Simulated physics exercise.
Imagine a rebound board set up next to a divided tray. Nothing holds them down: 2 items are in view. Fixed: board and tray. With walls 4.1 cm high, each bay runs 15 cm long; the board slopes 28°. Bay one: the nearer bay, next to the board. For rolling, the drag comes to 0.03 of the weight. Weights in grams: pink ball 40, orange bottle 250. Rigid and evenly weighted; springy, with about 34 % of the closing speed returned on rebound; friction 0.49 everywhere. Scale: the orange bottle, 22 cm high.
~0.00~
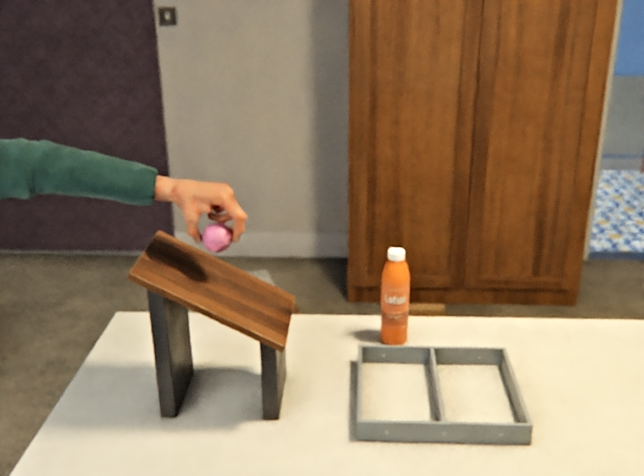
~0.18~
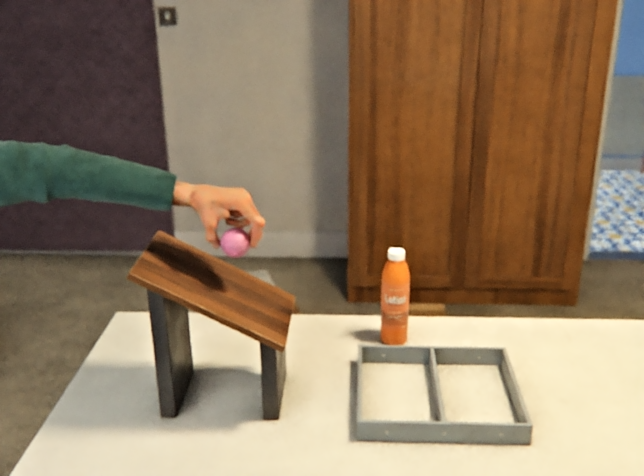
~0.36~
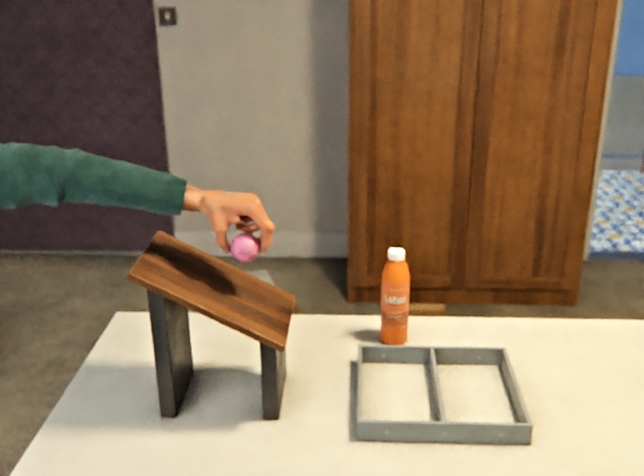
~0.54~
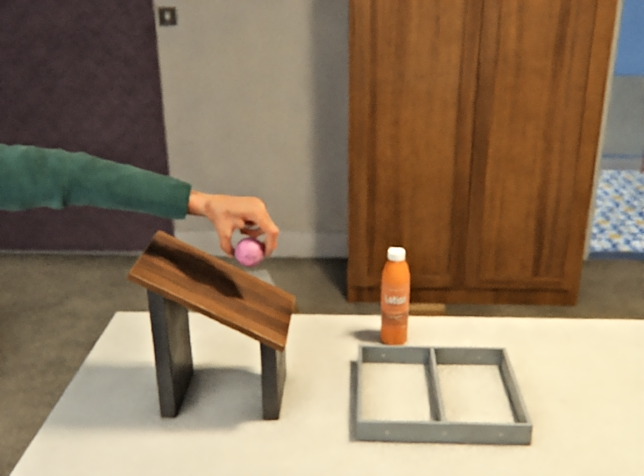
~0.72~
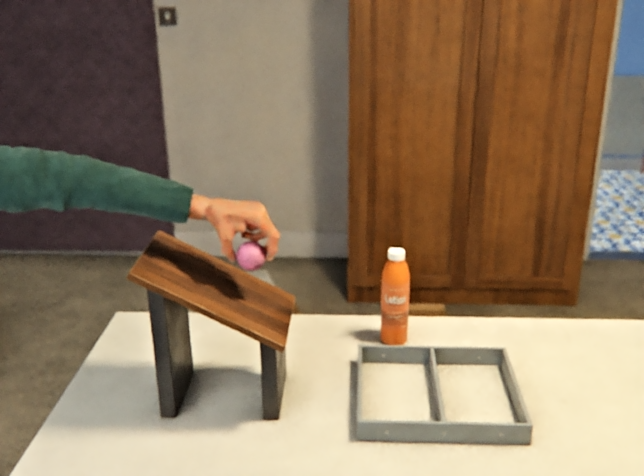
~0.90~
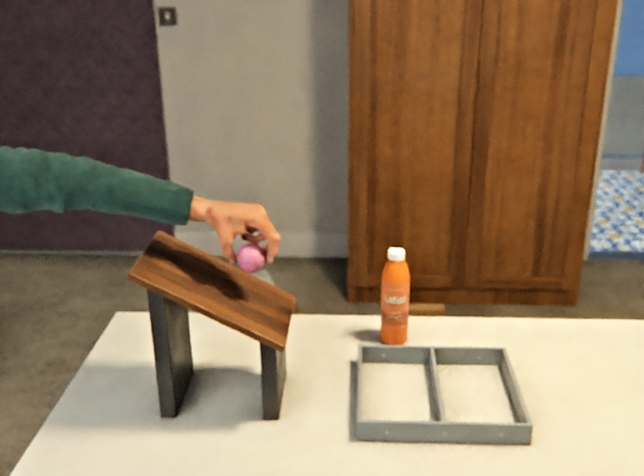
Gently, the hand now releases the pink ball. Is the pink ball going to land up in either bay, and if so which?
No, oh, that one lands clear of both wells.
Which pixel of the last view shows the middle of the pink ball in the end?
Near (304, 385).
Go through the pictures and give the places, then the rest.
In the first picture, 7 cm still to go; pink ball (217, 238); orange bottle (395, 296).
In the second picture, 4 cm still to go; pink ball (236, 243); orange bottle (395, 296).
In the third picture, 2 cm still to go; pink ball (246, 248); orange bottle (395, 296).
In the fourth picture, 1 cm still to go; pink ball (250, 252); orange bottle (395, 296).
In the fifth picture, poised above the slant; pink ball (251, 256); orange bottle (395, 296).
In the sixth picture, poised above the slant; pink ball (251, 258); orange bottle (395, 296).
Around 1.20 s, pink ball near (276, 298).
Around 1.30 s, pink ball near (313, 319).
Around 1.40 s, pink ball near (348, 372).
Around 1.60 s, it is outside the bays; pink ball near (297, 385).
Finally (2.3 s), it is outside the bays; orange bottle still in place (within 4 cm). Final places as that camera would see them, pink ball near (304, 385).
